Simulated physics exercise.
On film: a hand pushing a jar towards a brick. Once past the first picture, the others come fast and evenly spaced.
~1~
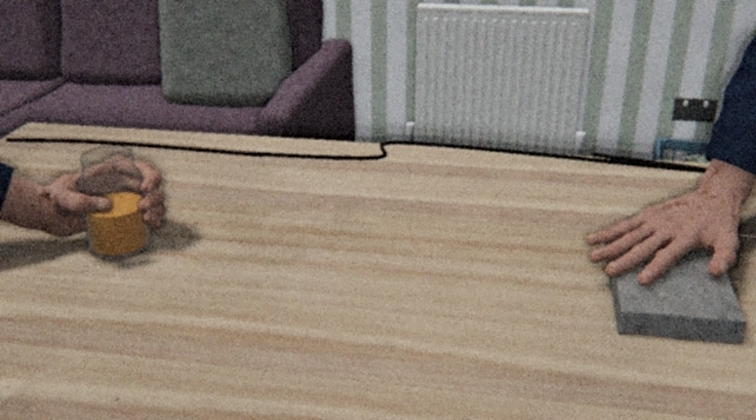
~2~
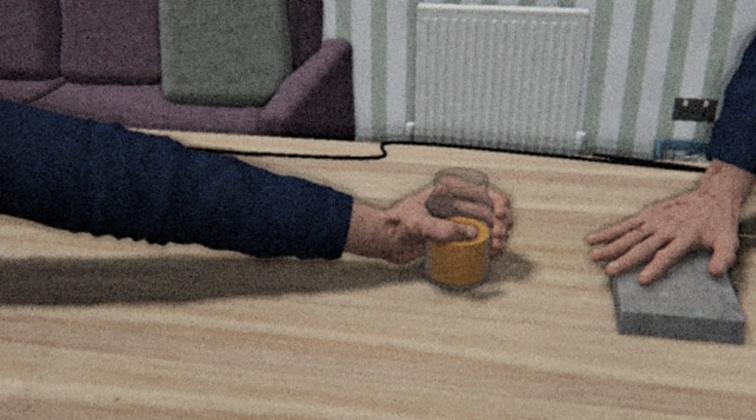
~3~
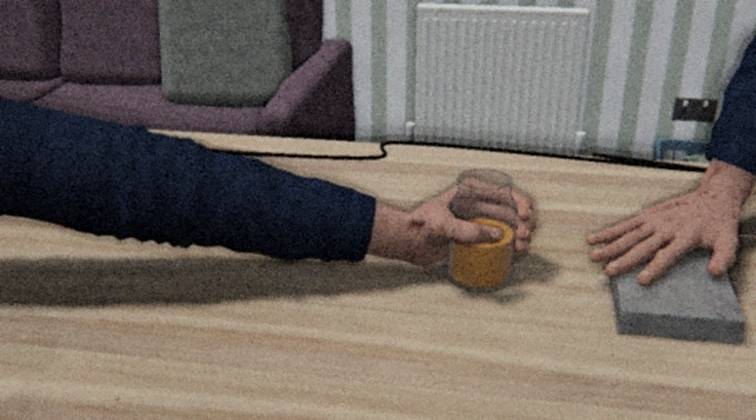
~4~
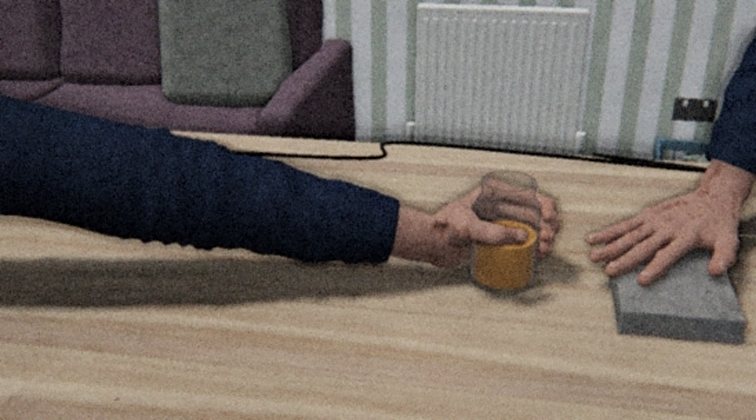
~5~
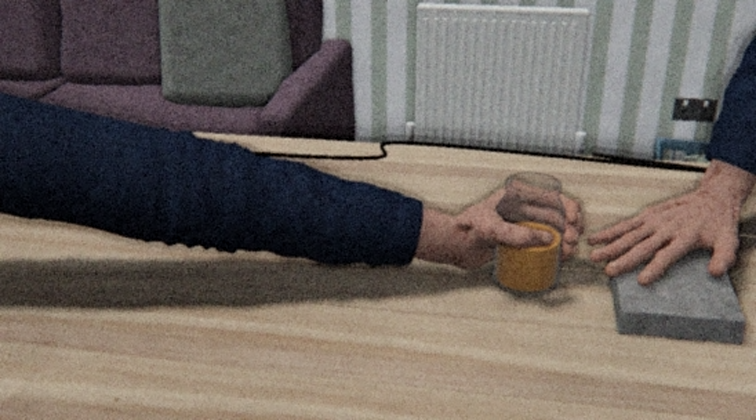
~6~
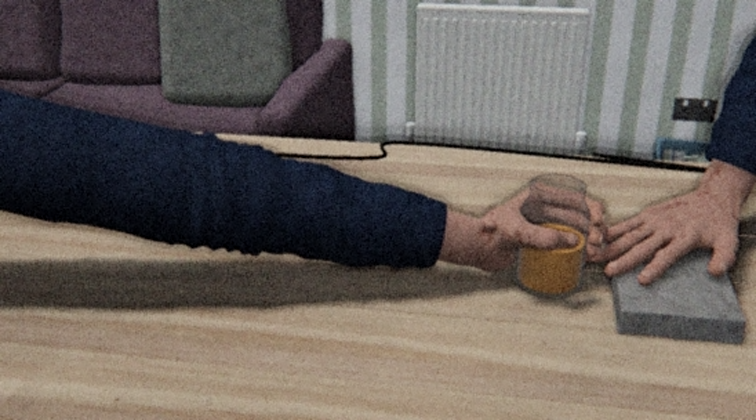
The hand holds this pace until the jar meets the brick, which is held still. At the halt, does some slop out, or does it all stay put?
It ends up with no mess.
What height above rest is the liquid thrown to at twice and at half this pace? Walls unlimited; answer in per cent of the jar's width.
In order, 65 % and 15 %.
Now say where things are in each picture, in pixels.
At rest; jar (114, 199) about half full; brick (668, 280), in the first frame.
Under way; jar about half full, surface at (458, 232), in the second frame.
Moved on by about 25 px; jar (482, 226) about half full, in the third frame.
Moved on by about 25 px; jar about half full, surface at (506, 235), in the fourth frame.
Moved on by about 25 px; jar (529, 230) about half full, in the fifth frame.
Moved on by about 25 px; jar about half full, surface at (553, 239); brick (668, 280), in the sixth frame.
Soon after, the jar meets the brick.
Later, the orange juice surges up the wall; the wave climbs under half way to the rim.
In the end, the jar stands at the brick; nothing has left it.
